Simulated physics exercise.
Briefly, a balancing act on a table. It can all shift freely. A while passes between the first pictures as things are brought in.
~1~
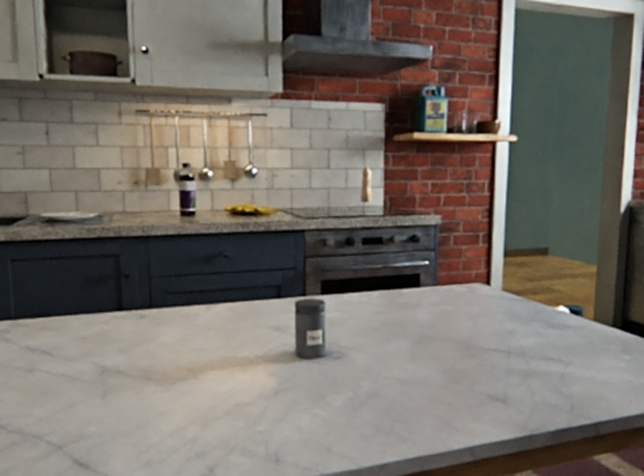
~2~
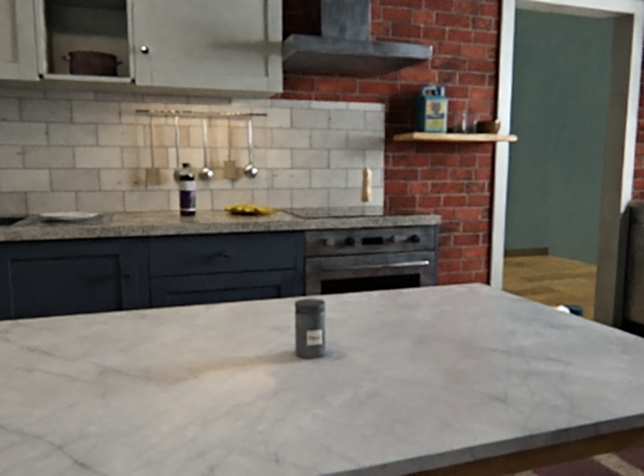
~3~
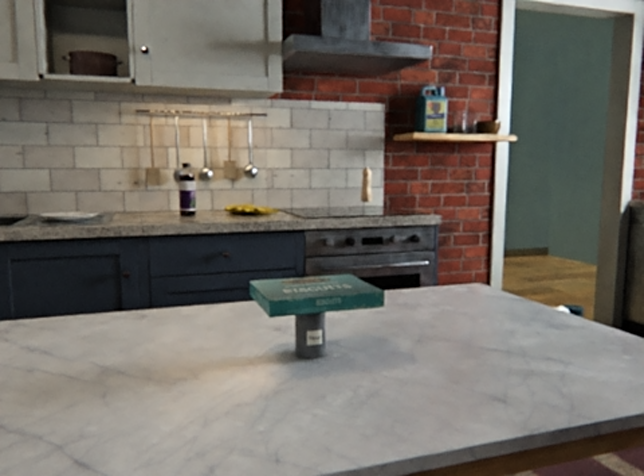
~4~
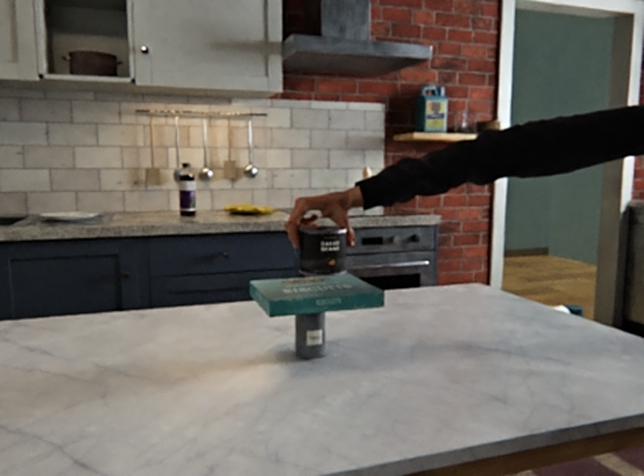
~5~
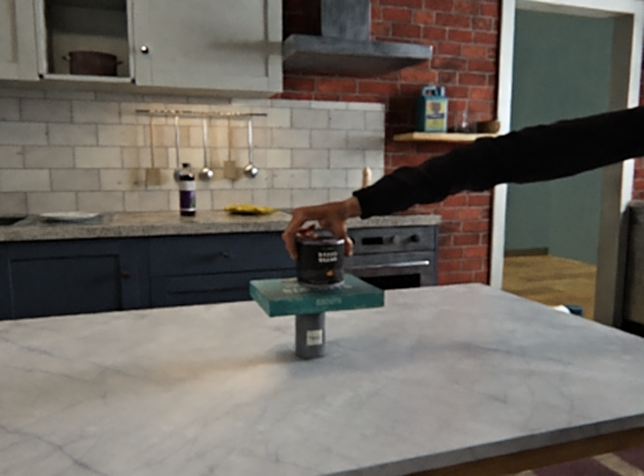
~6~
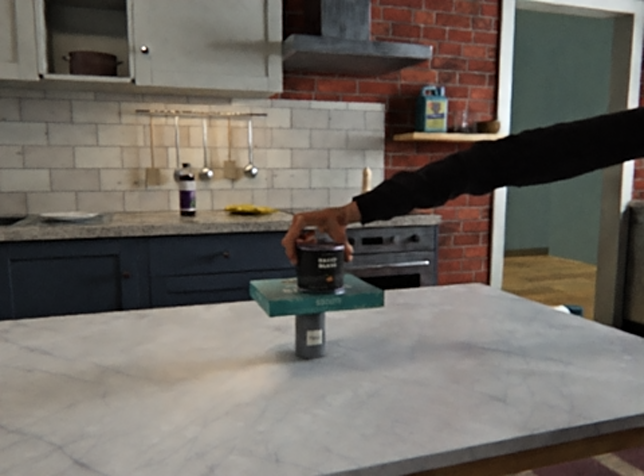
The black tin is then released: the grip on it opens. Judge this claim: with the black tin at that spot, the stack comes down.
No fall.
Then, 0.30 s later than the last frame, all is still.
Then, 0.70 s later than the last frame, black tin resting near (320, 267).
When it is over, all 3 as before. End places, in pixels of the last picture, black tin near (320, 267). The stack holds.
